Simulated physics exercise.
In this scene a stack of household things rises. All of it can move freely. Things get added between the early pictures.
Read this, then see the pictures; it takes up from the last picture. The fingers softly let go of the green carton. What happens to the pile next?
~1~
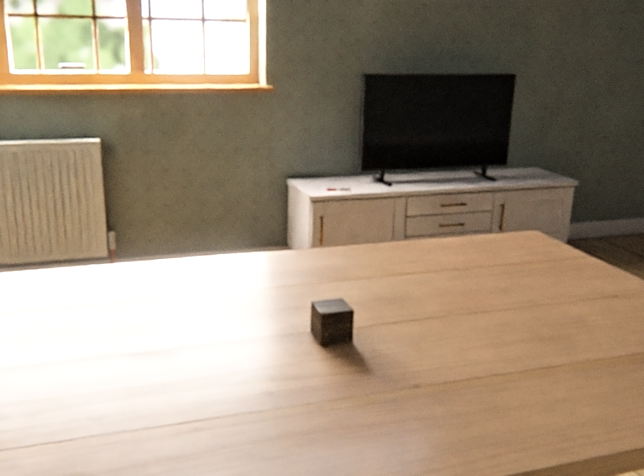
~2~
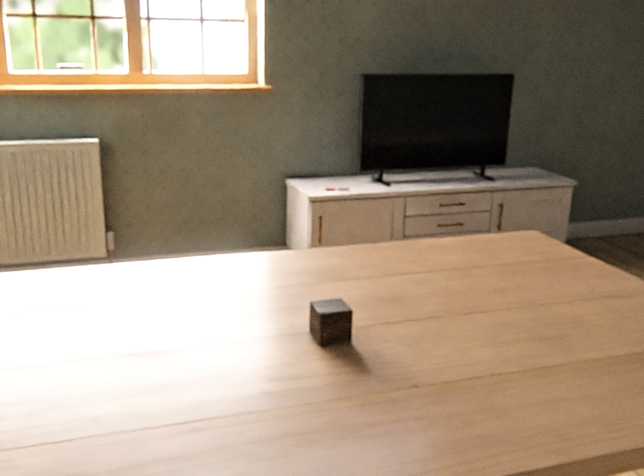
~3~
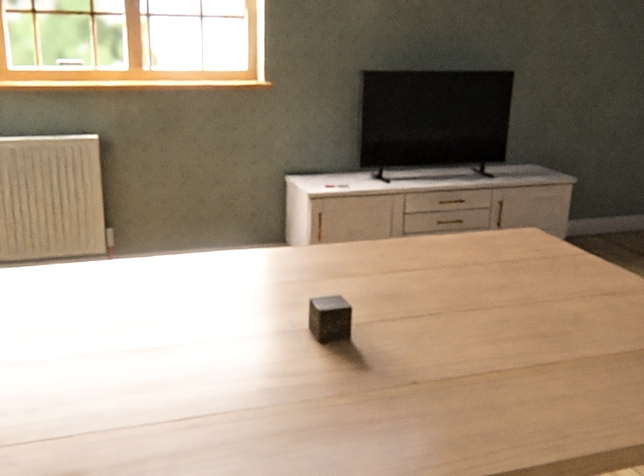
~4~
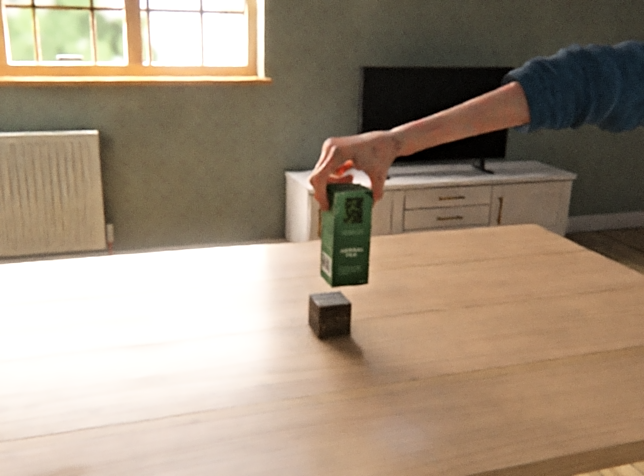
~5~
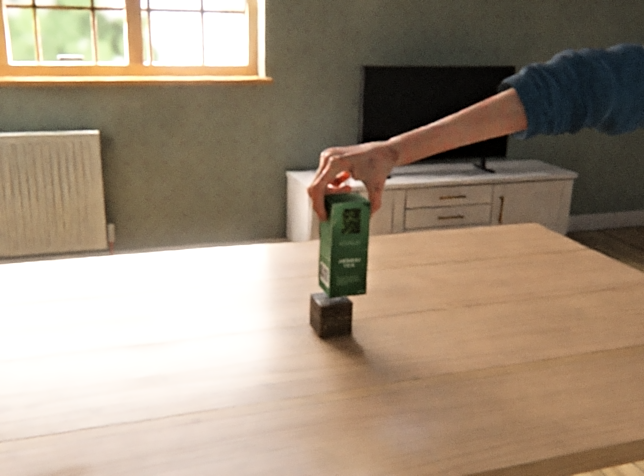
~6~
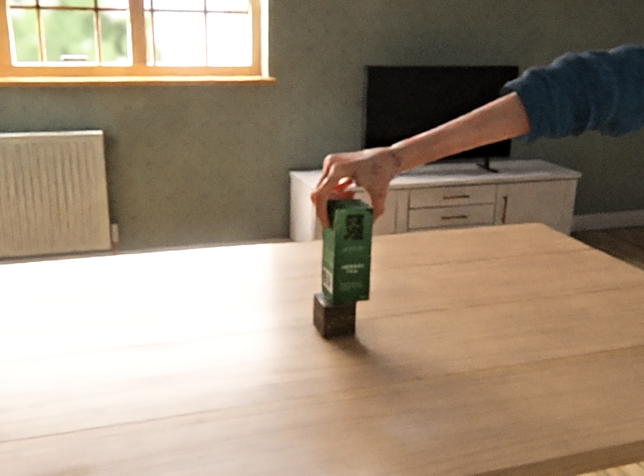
I expect everything to stay in place.
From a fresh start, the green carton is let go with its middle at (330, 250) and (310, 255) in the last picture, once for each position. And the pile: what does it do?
Case A: It does not fall; case B: It comes down.
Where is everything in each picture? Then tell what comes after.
The last thing is not in view yet; black block (332, 321), in the first frame.
The last thing is not in view yet; black block (331, 321), in the second frame.
The last thing is not in view yet; black block (330, 318), in the third frame.
Still above its spot; green carton (346, 235); black block (330, 314), in the fourth frame.
Still above its spot; green carton (343, 245); black block (331, 313), in the fifth frame.
Set down, still held; green carton (347, 251); black block (334, 313), in the sixth frame.
Then, 0.50 s past the last view, nothing moves.
Then, 1.30 s past the last view, green carton resting near (347, 251).
Finally, both still in place. Final places as the last picture's camera would see them, green carton near (347, 251). The pile stays up.
